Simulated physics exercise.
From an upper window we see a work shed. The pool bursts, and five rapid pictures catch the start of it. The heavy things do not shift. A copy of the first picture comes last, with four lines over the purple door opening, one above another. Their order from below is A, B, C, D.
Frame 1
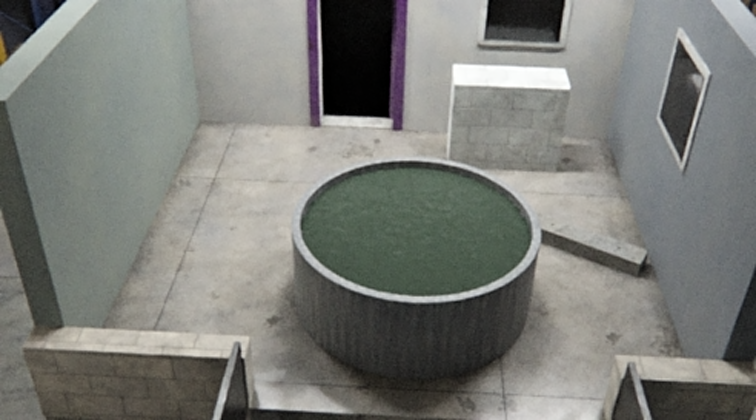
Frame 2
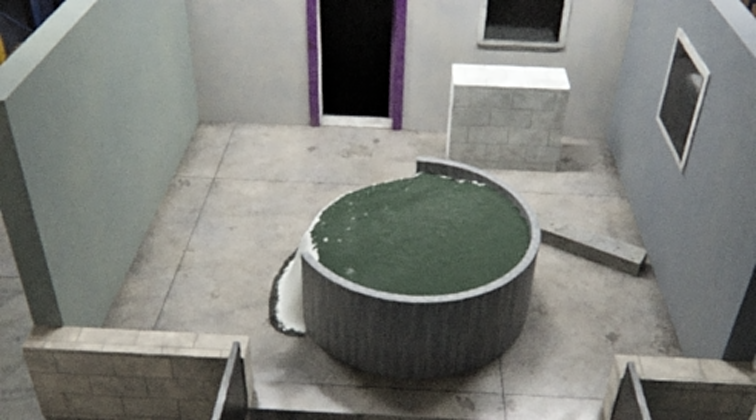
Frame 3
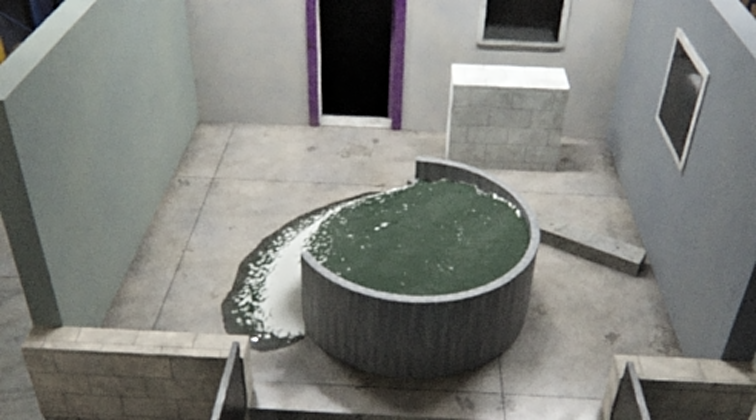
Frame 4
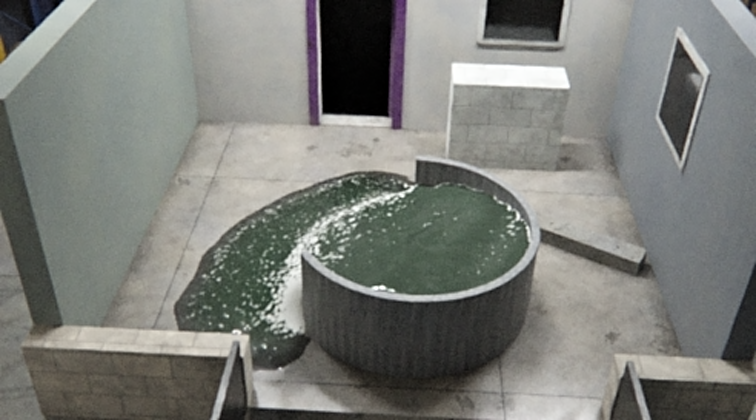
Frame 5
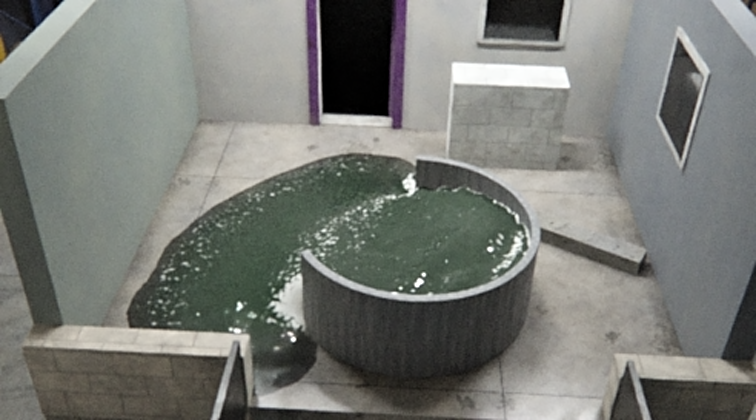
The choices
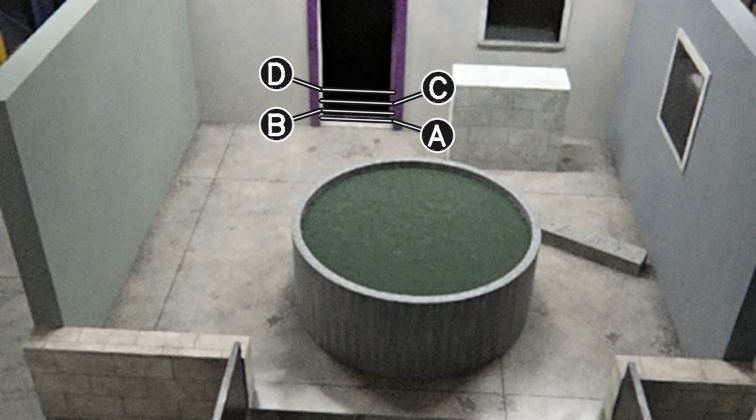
In this clip, a round gray pool of dark green water stands in a walled yard; its left side opens, and the water pours out and spreads leftward across the concrete floor while the level inside drops.
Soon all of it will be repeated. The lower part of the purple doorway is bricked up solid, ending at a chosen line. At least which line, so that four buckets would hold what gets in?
I would pick line B.
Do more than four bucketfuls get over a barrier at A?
Yes, that goes wrong.
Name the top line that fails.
A it is.
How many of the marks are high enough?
Three.
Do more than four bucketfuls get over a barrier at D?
No.
On the marked copy, A at (357, 119); B at (357, 111); C at (357, 102); D at (357, 90); from the bottom up A, B, C, D.
With A, about 9 bucketfuls get in.
With B, a splash gets over, under a bucket.
With C, nothing gets over.
With D, nothing gets over.
